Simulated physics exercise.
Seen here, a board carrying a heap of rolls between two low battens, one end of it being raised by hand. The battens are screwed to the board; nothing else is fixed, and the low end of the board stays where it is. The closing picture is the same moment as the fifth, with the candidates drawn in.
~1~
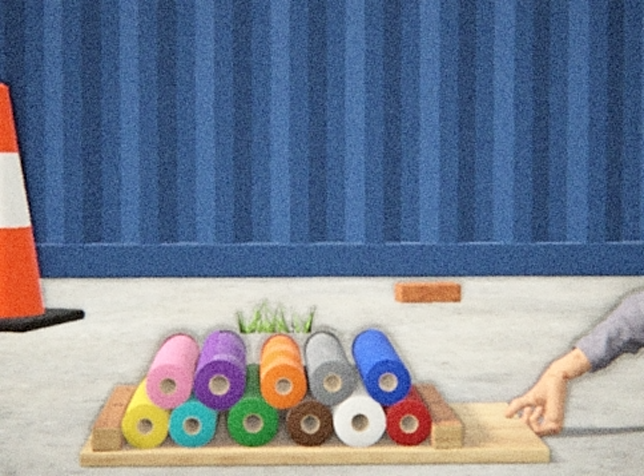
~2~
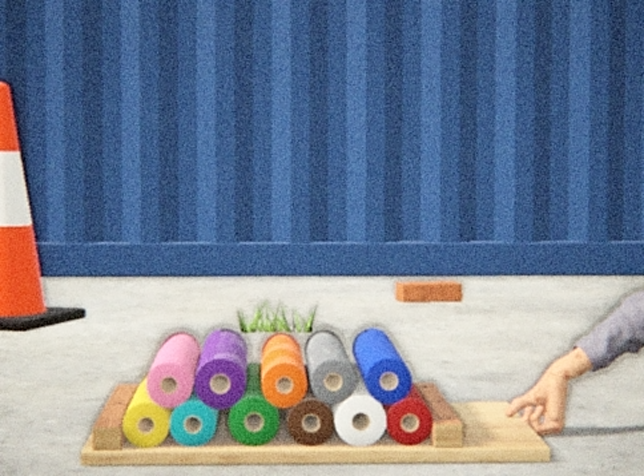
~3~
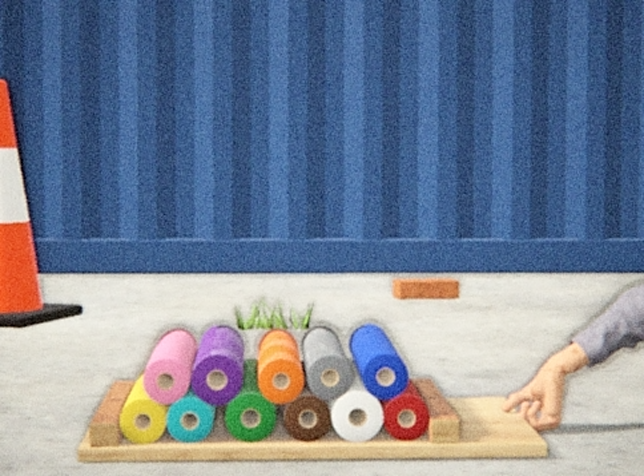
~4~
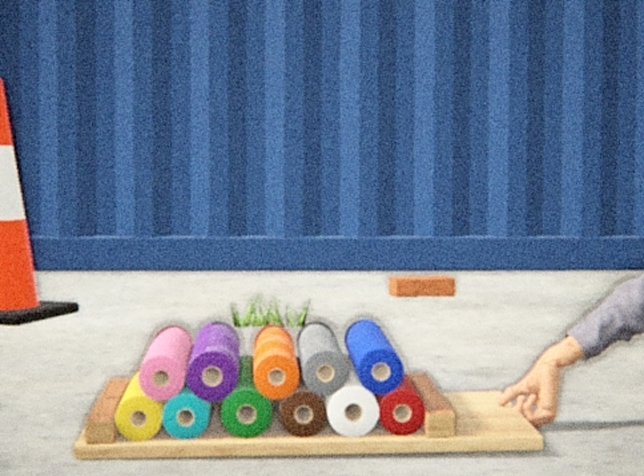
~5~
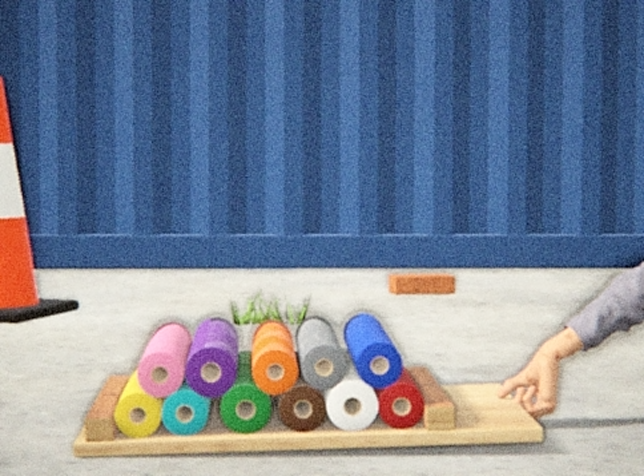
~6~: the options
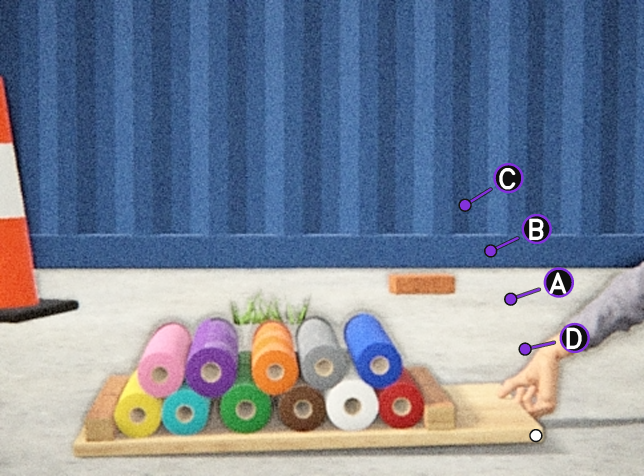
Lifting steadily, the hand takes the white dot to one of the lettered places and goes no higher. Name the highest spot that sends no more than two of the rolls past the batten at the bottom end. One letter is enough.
The last mark within the limit is B.
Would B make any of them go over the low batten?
At B: Yes.
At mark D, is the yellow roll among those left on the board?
Yes, with D.
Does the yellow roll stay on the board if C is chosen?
The yellow roll: Yes.
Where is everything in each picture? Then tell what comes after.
The first frame shows orange roll (283, 386); blue roll (388, 382); pink roll (168, 386).
The second frame shows pink roll (169, 385); purple roll (220, 383).
The third frame shows board (309, 416); white roll (358, 417); red roll (406, 418); brown roll (308, 419).
The fourth frame shows board (305, 411); yellow roll (139, 418); turquoise roll (185, 417).
The fifth frame shows board (305, 407); yellow roll (138, 415); turquoise roll (185, 414).
On the marked copy, A at (511, 299); B at (491, 251); C at (465, 205); D at (525, 349); the white dot at (536, 436).
With B. Early on, board at 16°.
Further on, board at 26°.
At the end, board at 26°, two over the low batten (pink, purple).
As for the rest, A none over the low batten; C four over the low batten (orange, pink, purple, grey); D none over the low batten.
